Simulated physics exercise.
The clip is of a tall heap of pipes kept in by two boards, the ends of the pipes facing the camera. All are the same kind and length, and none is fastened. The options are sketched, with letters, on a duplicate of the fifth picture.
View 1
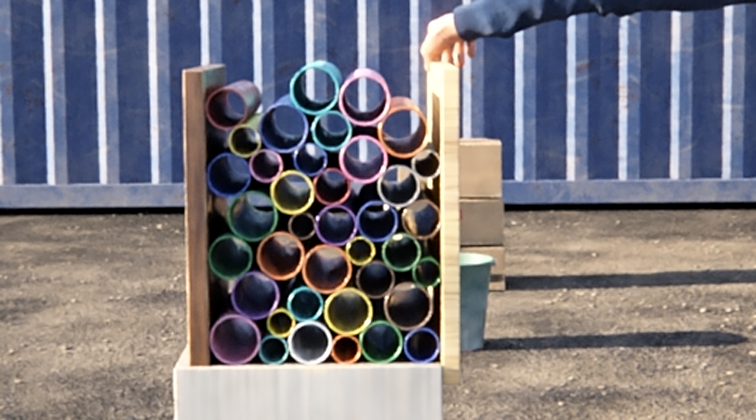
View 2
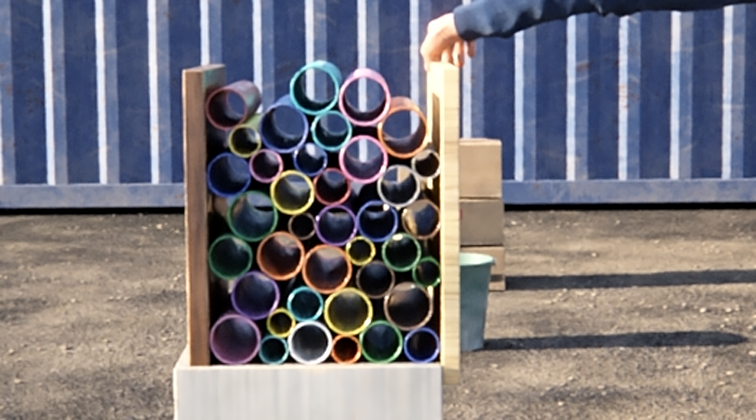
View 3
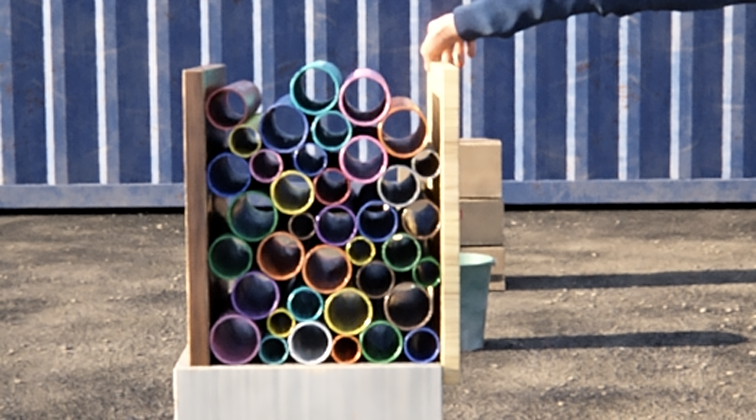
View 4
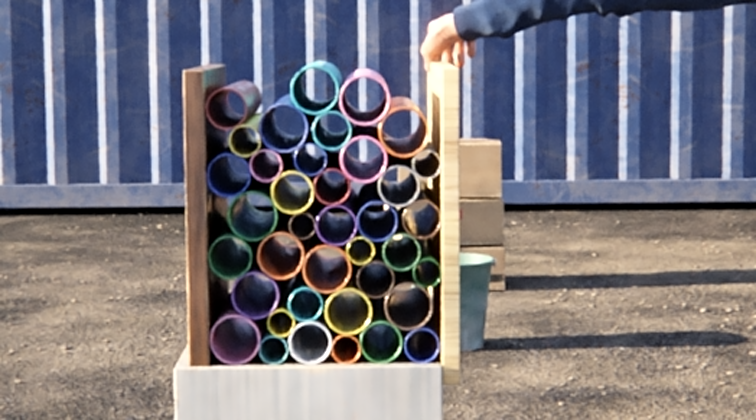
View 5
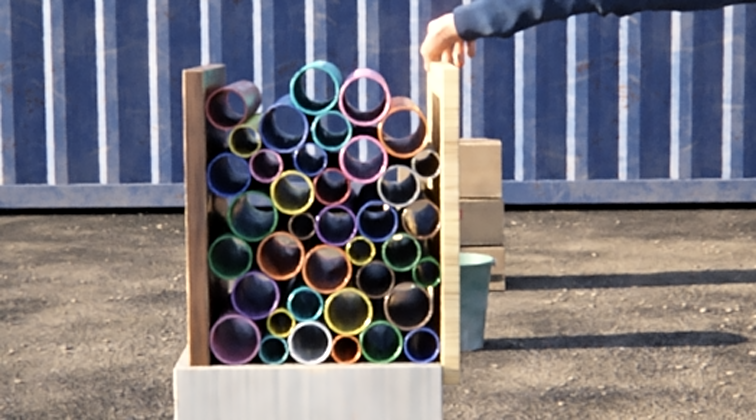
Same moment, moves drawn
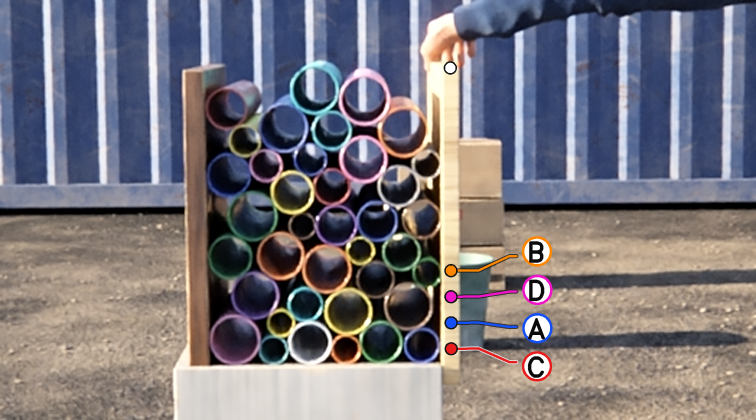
Paved yard by a blue container wall, a hand resting on the right board beside a motionless heap of colourful pipes.
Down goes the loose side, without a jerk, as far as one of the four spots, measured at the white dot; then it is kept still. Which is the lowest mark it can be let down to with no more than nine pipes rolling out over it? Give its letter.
Slide it to B.
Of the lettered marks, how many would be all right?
The number is one.
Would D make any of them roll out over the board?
Yes.
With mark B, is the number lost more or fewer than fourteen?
At B, fewer than fourteen.
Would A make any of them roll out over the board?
Yes.
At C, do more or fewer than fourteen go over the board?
It loses more than fourteen.
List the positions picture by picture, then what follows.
In the first picture, a green pipe (428, 273); a blue pipe (378, 221); a grey pipe (399, 186).
In the second picture, a grey pipe (399, 186); a grey pipe (427, 165).
In the third picture, a red pipe (226, 109); side board (443, 210).
In the fourth picture, a pink pipe (235, 340); a blue pipe (422, 345).
In the fifth picture, a turquoise pipe (306, 304); a green pipe (428, 273); a blue pipe (378, 221).
On the copy, A at (451, 323); B at (451, 271); C at (452, 349); D at (451, 297); the white dot at (451, 68).
On B. First, top of the board (442, 152).
Then, top of the board (442, 246).
Finally, top of the board (442, 270), seven out over the board.
By contrast, A more than nine out over the board; C more than nine out over the board; D more than nine out over the board.
